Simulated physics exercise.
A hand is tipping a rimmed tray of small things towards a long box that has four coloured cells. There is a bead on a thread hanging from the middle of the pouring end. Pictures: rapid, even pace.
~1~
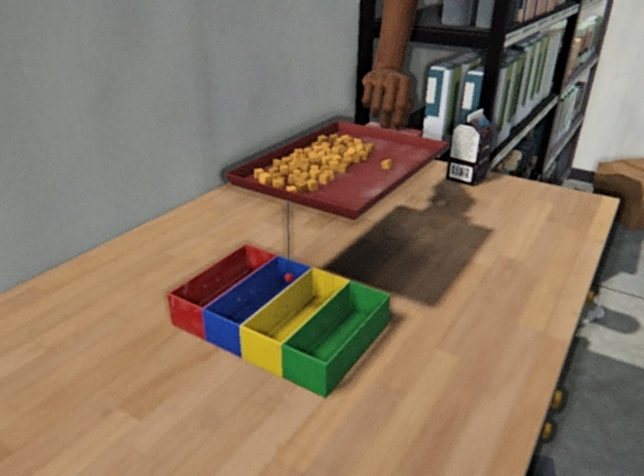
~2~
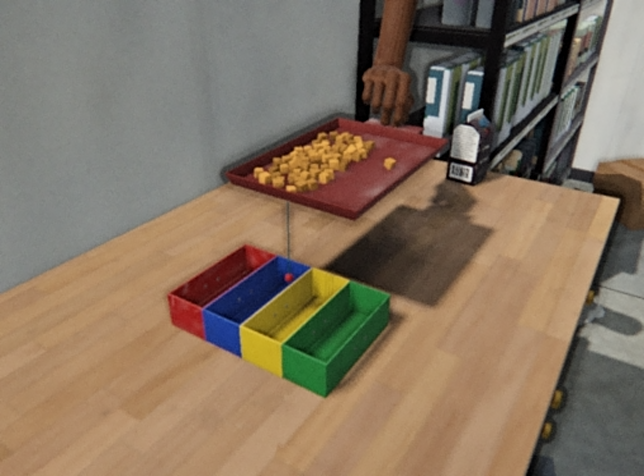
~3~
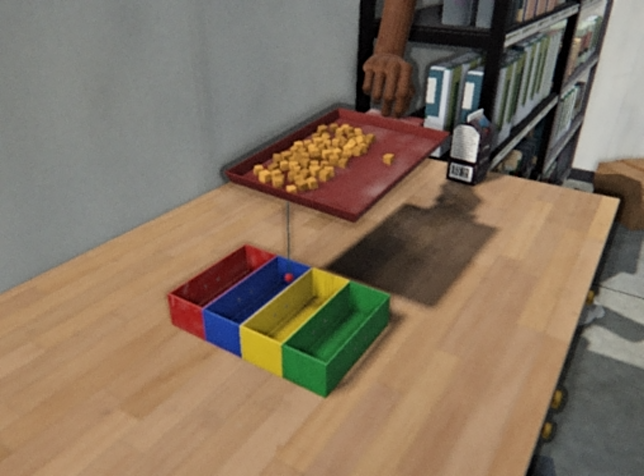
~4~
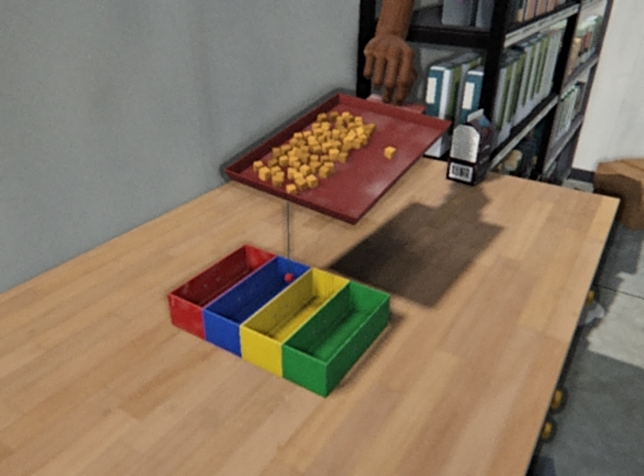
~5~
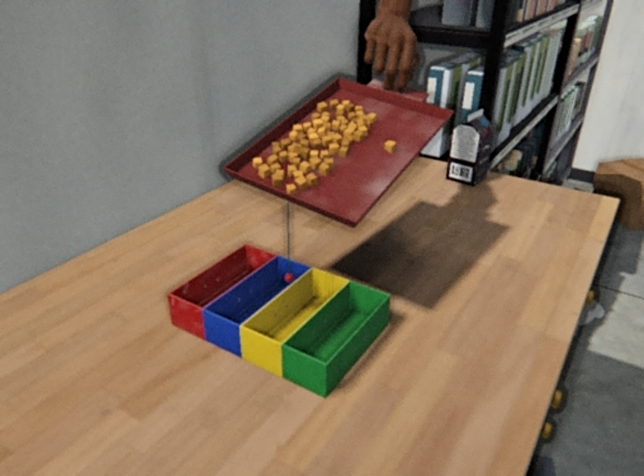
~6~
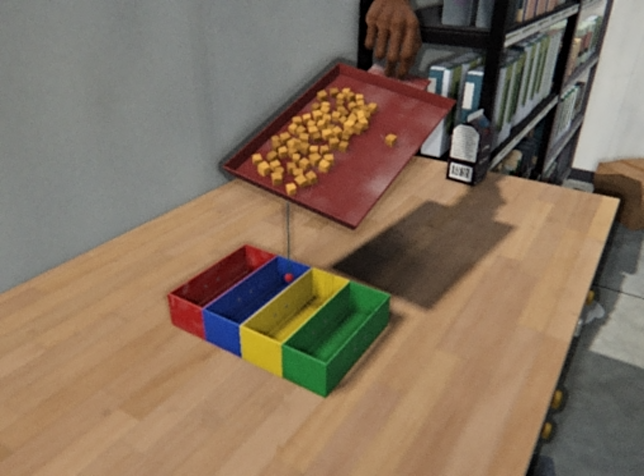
A hand steadily tilts a red tray of small yellow-orange cubes above four coloured cells.
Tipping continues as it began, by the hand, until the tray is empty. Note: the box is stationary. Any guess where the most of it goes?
I'd say the green cell.
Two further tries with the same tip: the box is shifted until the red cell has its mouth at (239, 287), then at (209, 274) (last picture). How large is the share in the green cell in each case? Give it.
First placement: 50 per cent; second placement: 60 per cent.
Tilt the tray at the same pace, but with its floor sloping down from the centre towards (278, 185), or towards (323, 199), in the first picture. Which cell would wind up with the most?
The first time it's red, the second time it's the green cell.
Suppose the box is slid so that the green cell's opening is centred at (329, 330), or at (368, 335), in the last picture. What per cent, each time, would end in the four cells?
Around 90 percent the first time, around 100 percent the second.
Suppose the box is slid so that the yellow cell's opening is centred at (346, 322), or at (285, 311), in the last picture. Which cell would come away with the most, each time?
First try: That yellow cell. Second try: The green one.
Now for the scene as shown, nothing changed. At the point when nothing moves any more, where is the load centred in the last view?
The centre comes to rest close to (338, 343).
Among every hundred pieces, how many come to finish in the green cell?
It comes to around 70 percent.
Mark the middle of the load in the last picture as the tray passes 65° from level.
Centre estimate: (333, 199).
Just after the last frame, tray tipped steeply; the larger part on the tray; about a tenth falling or outside the box.
A moment on, tray tipped past a quarter turn; just a few on the tray; roughly two thirds in the green cell; about a tenth in the yellow cell; roughly a quarter falling or outside the box.
Further on, tray tipped past a quarter turn; roughly two thirds in the green cell; about a tenth in the yellow cell; about a tenth falling or outside the box.
When it is over, tray tipped past a quarter turn; roughly two thirds in the green cell; about a tenth in the yellow cell; not one in the blue cell; not one in the red cell; about a tenth outside the box.
